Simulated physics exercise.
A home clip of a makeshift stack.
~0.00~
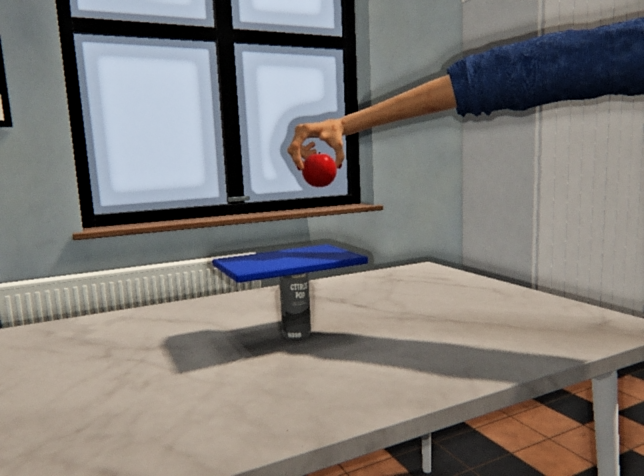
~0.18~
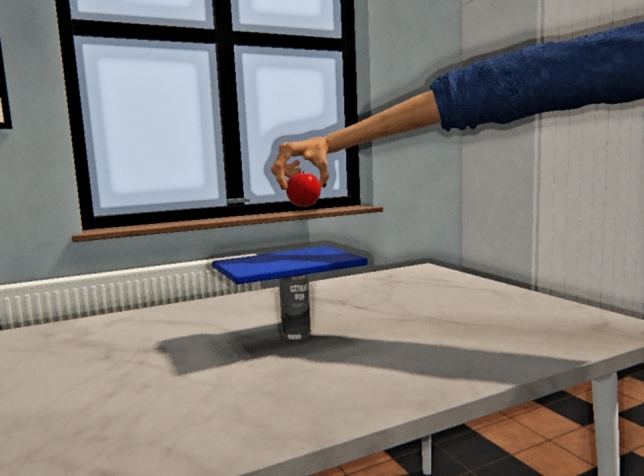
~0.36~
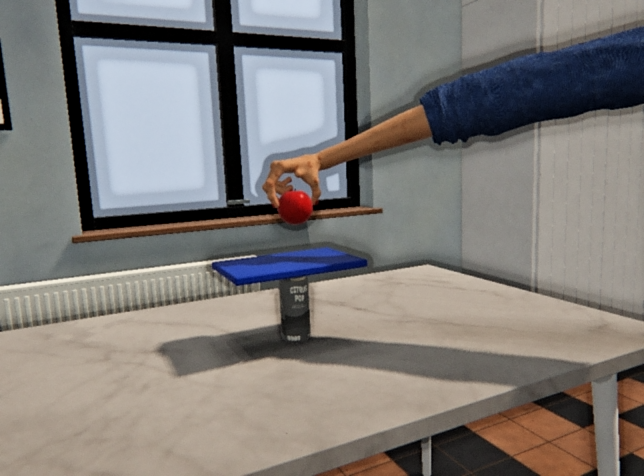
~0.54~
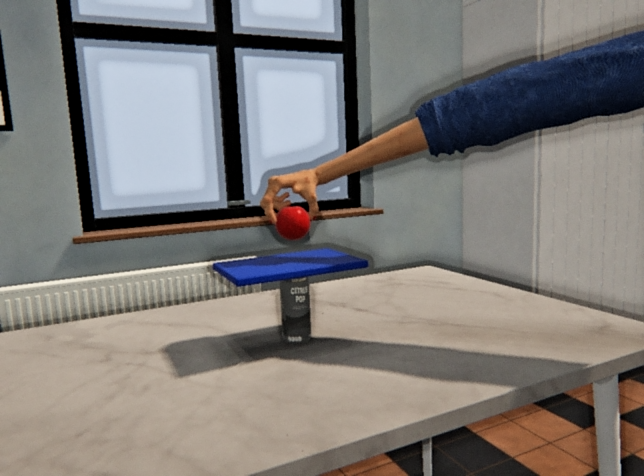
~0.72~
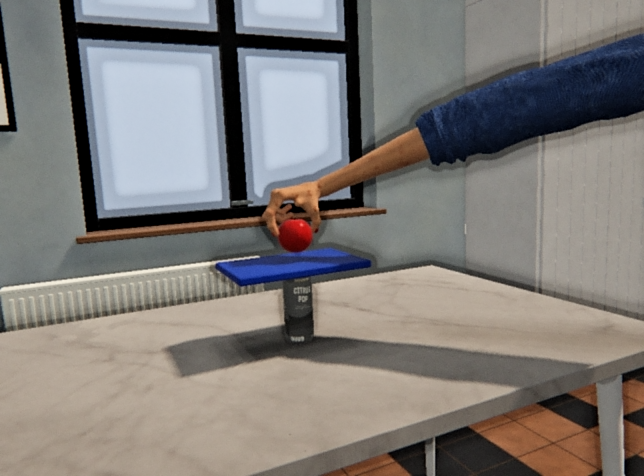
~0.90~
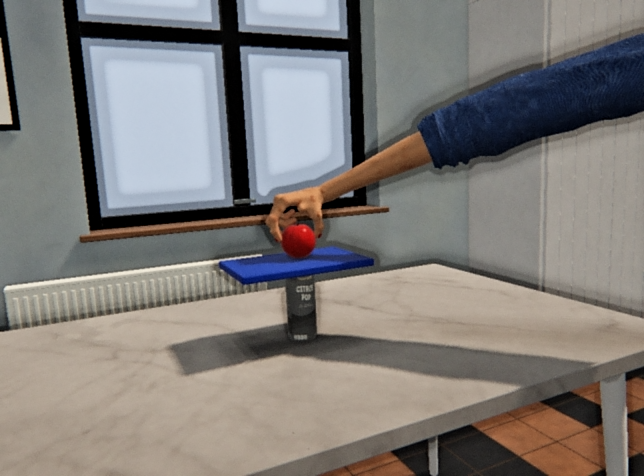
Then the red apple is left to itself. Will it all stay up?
As it turns out, it keeps its balance.
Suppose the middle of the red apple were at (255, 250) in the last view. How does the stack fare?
Then it comes apart.
By 1.10 s, all is still.
By 1.60 s, red apple resting near (298, 241).
When it is over (2.0 s), all 3 as before. End places, in pixels of the last picture, red apple near (298, 241). The stack holds.
